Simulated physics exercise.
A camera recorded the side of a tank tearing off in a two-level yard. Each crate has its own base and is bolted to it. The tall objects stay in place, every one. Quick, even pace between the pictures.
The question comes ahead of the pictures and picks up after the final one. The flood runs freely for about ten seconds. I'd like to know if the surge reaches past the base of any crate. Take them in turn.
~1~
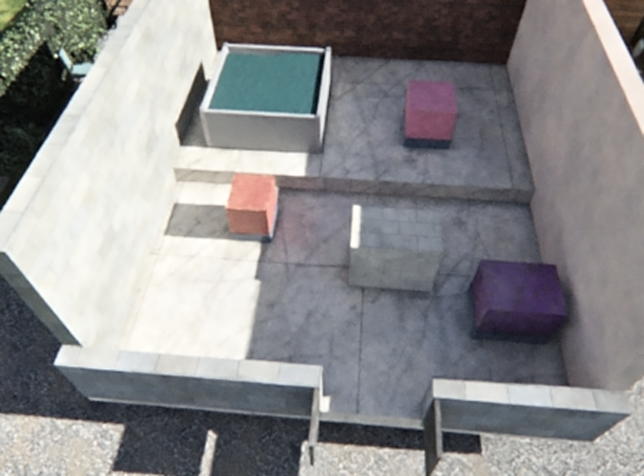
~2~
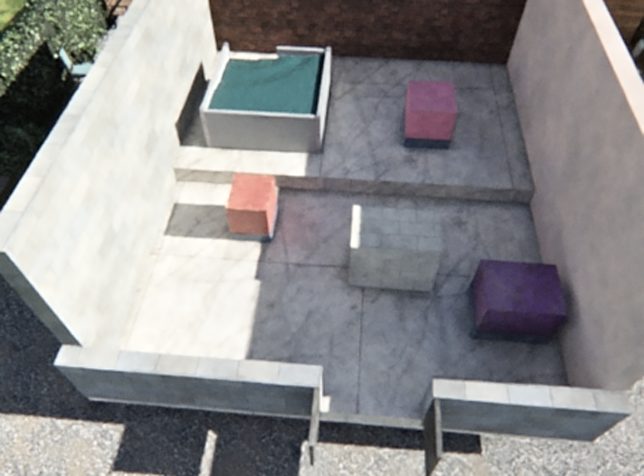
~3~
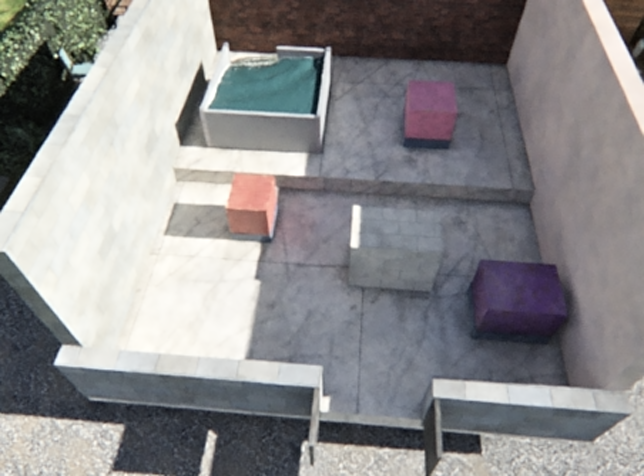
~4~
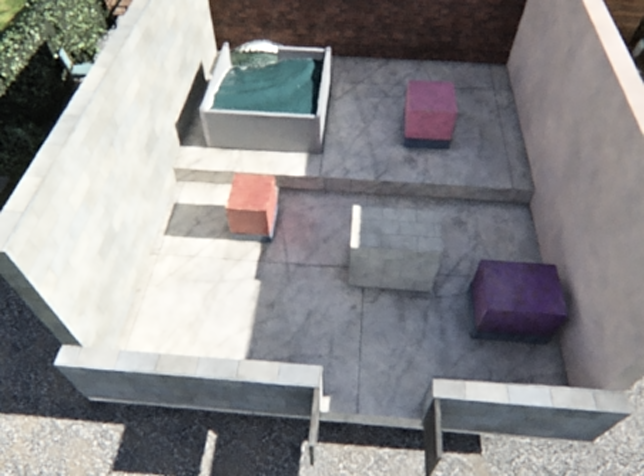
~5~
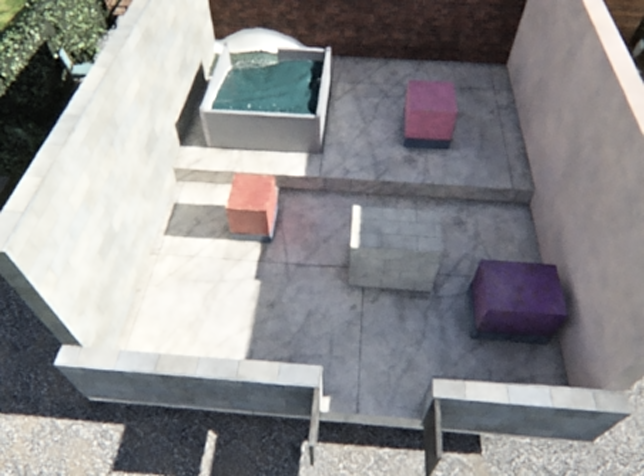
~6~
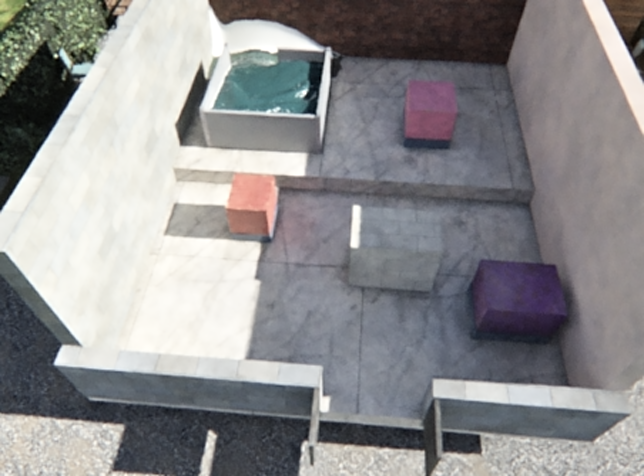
Here is how it goes: The pink crate is not reached; the red crate is not reached; the purple crate is not reached.
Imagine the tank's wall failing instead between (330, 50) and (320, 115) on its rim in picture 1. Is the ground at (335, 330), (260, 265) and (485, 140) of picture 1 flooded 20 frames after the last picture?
So it's nothing at the first, liquid at the second and liquid at the third.
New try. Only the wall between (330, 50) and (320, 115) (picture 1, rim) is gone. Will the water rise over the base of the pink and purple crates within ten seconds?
I expect pink goes wet while purple goes wet.
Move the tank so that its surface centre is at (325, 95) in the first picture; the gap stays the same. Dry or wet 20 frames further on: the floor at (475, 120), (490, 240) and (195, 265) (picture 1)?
As listed: Awash, no water, awash.
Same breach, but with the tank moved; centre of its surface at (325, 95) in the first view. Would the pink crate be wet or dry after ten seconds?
The pink one stays clear.
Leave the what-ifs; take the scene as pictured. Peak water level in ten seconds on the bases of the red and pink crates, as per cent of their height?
Taking them in the order asked, 40 percent and 50 percent.
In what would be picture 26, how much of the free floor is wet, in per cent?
About 50 per cent.
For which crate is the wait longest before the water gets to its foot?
Easy - the crate marked purple.
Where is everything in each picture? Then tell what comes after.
In the first frame, still water in the water tank at (269, 82).
In the second frame, the front is at a hidden place, out from the gap on the water tank's far side.
In the third frame, the front is at a hidden place, out from the gap on the water tank's far side.
In the fourth frame, the front is at a hidden place, out from the gap on the water tank's far side.
In the fifth frame, the front is at a hidden place, out from the gap on the water tank's far side.
In the sixth frame, water pours out on the water tank's far side and has run to (341, 57).
A moment on, water covers 15 % of the floor; the pink crate not reached, the red crate not reached, the purple crate not reached.
Next, water covers 30 % of the floor; the pink crate water round its plinth, the red crate not reached, the purple crate not reached.
Then, water covers 50 % of the floor; the pink crate water round its plinth, the red crate water round its plinth, the purple crate not reached.
Later, water covers 80 % of the floor; the pink crate water round its plinth, the red crate water round its plinth, the purple crate water round its plinth.
In the end, water covers 95 % of the floor; the pink crate stayed above the water, the red crate stayed above the water, the purple crate stayed above the water.
